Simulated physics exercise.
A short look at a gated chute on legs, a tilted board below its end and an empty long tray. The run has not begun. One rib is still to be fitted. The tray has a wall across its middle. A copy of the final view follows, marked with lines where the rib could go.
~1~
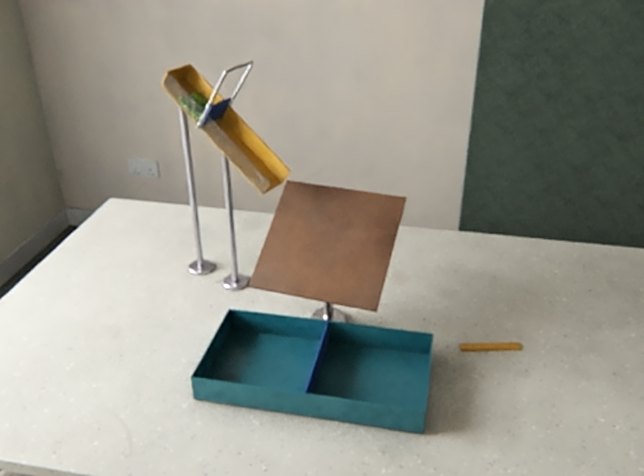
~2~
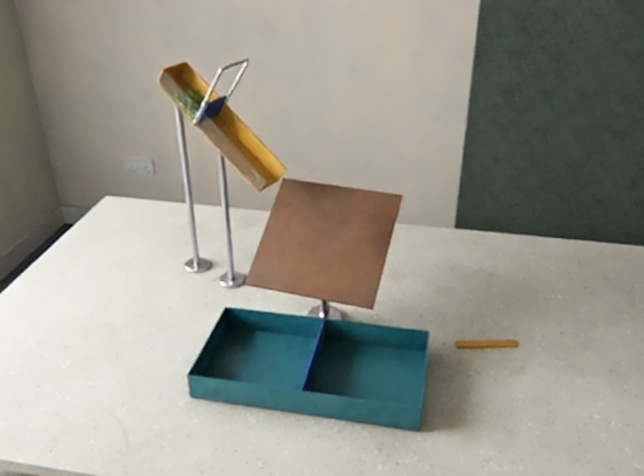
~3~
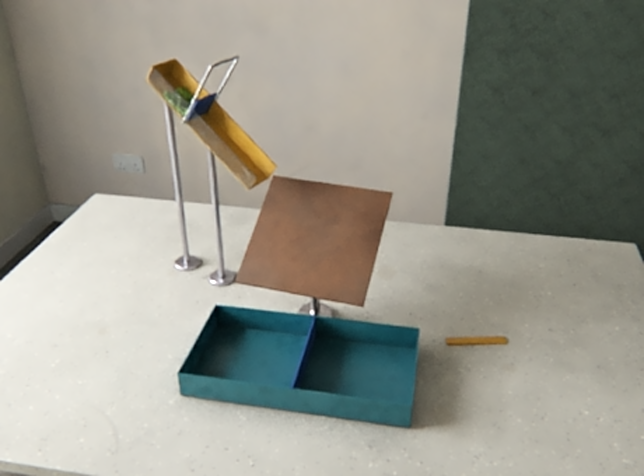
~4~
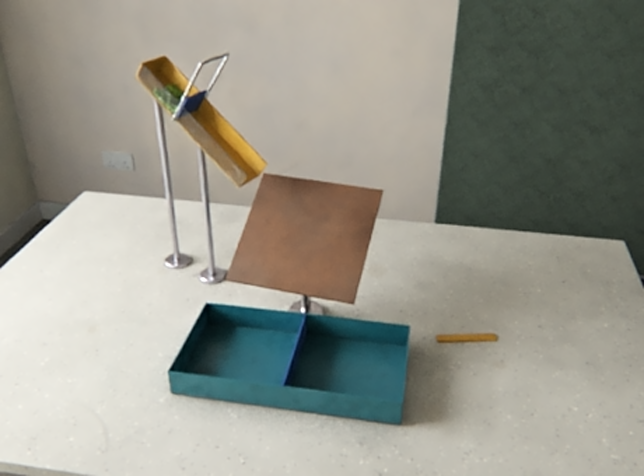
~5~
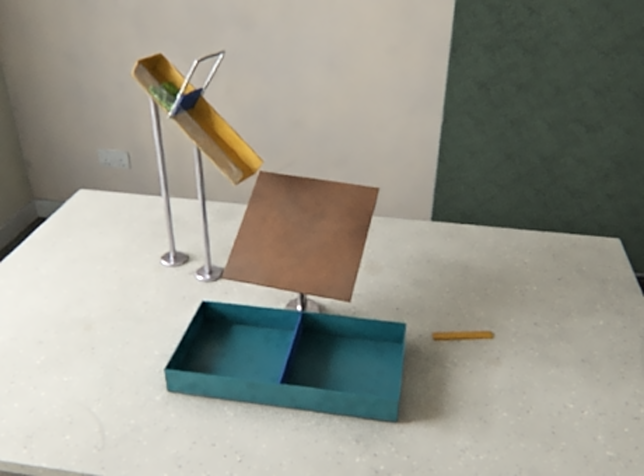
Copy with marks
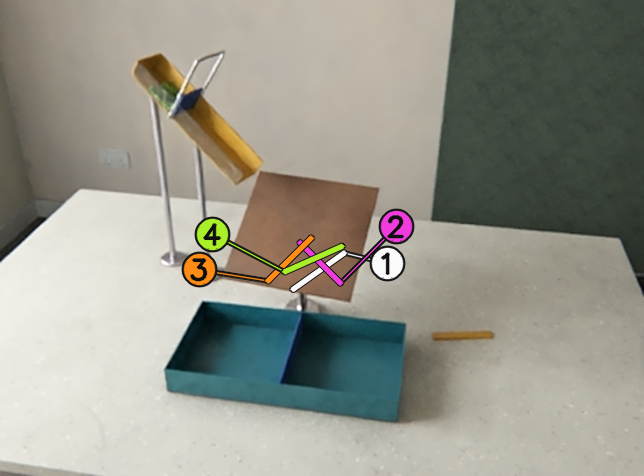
At the start, a yellow chute on metal legs holds a small green load behind a blue gate, above a tilted brown board and an empty, divided teal tray. The view then shifts slightly, so everything drifts a little left together, while the gate stays shut and nothing in the setup moves.
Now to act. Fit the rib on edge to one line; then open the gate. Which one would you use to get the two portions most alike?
Line 2.
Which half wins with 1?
More lands on the left.
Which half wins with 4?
More lands on the left.
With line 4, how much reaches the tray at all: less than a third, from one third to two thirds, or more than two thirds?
Line 4 gives more than two thirds.
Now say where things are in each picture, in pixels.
Load behind the gate at (203, 111), dried peas; lip of the chute at (272, 189), sloping gently, in the first picture.
Middle of the board at (325, 239), tilted fairly steeply; middle of its low edge at (307, 296); of its high edge at (341, 186), in the second picture.
Front corners of the tray at (178, 373) and (412, 405); front end of its middle wall at (291, 389); gate still shut at (205, 100), in the third picture.
Middle of the load at (178, 103); lip at (249, 182), in the fourth picture.
Middle of the load at (174, 101); lip at (245, 180), in the fifth picture.
On the marked copy, line 1 from (344, 253) to (293, 289); line 2 from (300, 242) to (340, 283); line 3 from (311, 238) to (267, 280); line 4 from (341, 246) to (284, 271).
For line 1, of what is caught, nearly all in the left half, a small part in the right.
For line 2, of what is caught, about half in the left half, about half in the right.
For line 3, of what is caught, nearly all in the left half, a small part in the right.
For line 4, of what is caught, most in the left half, a small part in the right.
